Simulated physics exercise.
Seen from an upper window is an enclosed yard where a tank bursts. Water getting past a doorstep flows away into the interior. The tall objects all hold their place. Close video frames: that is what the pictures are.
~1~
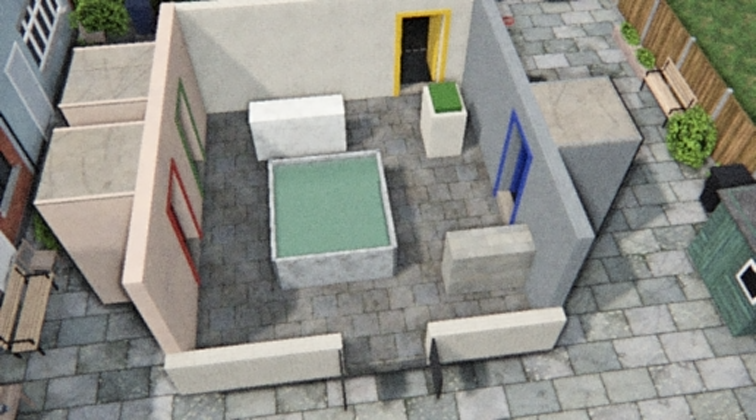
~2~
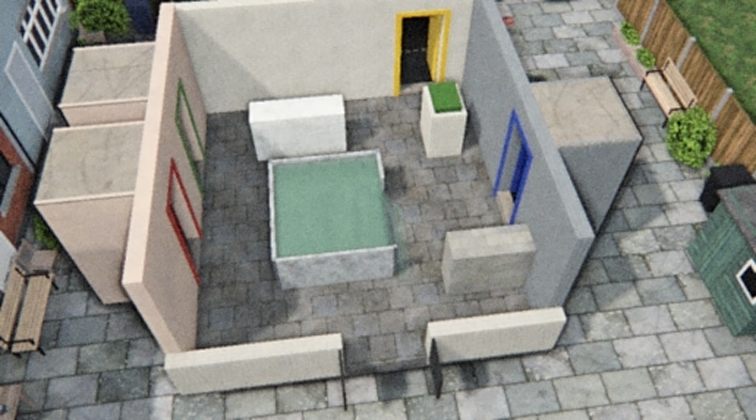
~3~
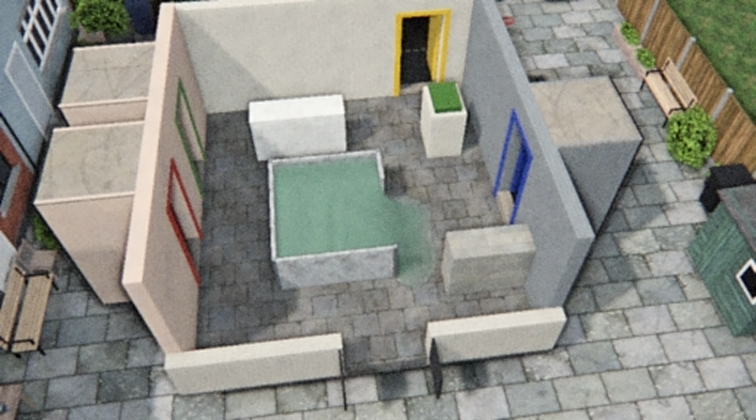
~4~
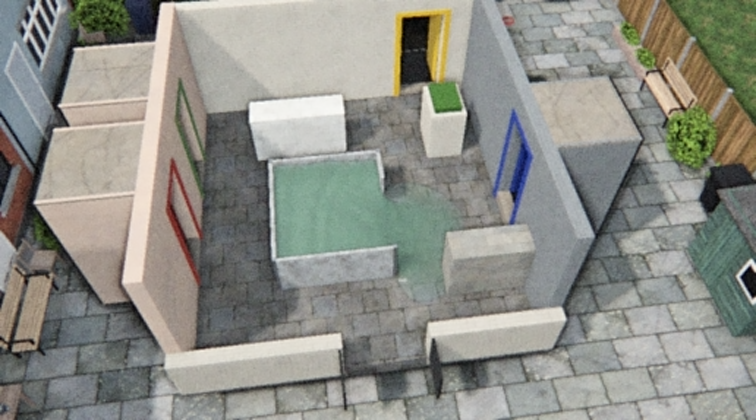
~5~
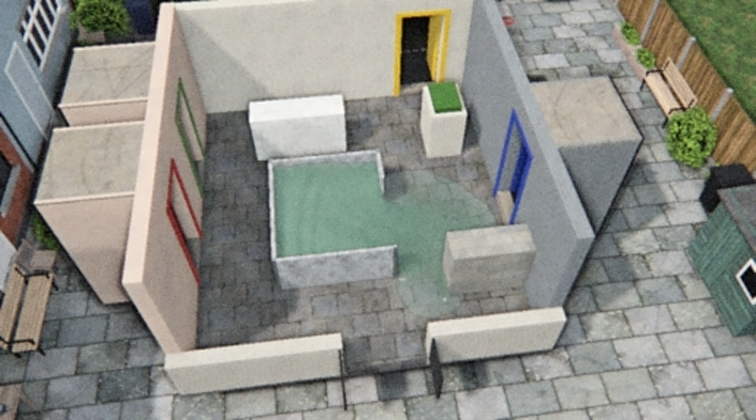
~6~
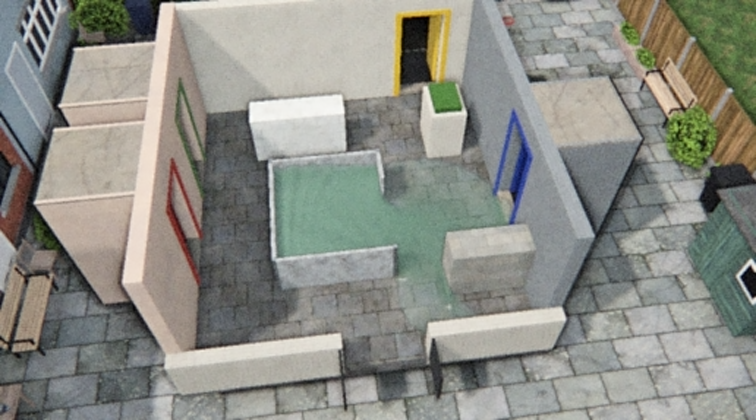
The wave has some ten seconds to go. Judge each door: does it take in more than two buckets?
The red door stays within two buckets of inflow, the blue door passes two buckets of inflow, the yellow door passes two buckets of inflow, the green door passes two buckets of inflow.
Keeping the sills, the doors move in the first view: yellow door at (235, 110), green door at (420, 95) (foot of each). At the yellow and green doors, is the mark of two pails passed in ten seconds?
Well, the yellow one runs over, and as for the green one, it runs over.
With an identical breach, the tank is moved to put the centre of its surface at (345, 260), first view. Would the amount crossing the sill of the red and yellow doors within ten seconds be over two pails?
Red stays within it, yellow exceeds it.
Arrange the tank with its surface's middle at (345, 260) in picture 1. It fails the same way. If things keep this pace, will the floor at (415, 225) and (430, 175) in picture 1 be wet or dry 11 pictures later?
The first spot is swamped, the second swamped.
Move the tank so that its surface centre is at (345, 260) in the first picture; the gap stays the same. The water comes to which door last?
I say the red door.
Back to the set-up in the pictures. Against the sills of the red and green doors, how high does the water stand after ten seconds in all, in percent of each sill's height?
Roughly 70 and 120 %.
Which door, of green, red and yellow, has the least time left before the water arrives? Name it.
It's the one in yellow.
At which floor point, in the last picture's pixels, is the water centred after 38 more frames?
Centre: Close to (371, 203).
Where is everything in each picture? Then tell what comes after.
The tank at (330, 205) is whole and still, in the first frame.
Water pours out at (387, 229) and has run to (400, 278), in the second frame.
Water pours out at (387, 231) and has run to (417, 282), in the third frame.
The front is at (455, 211), out from the gap at (386, 232), in the fourth frame.
Water pours out at (386, 233) and has run to (491, 217), in the fifth frame.
The front is at (491, 187), out from the gap at (386, 233), in the sixth frame.
A moment on, water covers 25 % of the floor; the red door not reached, the blue door far over two buckets in, the yellow door not reached, the green door not reached.
Next, water covers 35 % of the floor; the red door not reached, the blue door far over two buckets in, the yellow door wet at the sill, nothing in, the green door not reached.
Then, water covers 60 % of the floor; the red door not reached, the blue door far over two buckets in, the yellow door over two buckets in, the green door not reached.
Later, water covers 90 % of the floor; the red door wet at the sill, nothing in, the blue door far over two buckets in, the yellow door far over two buckets in, the green door over two buckets in.
In the end, water covers 100 % of the floor; the red door wet at the sill, nothing in, the blue door far over two buckets in, the yellow door far over two buckets in, the green door over two buckets in.
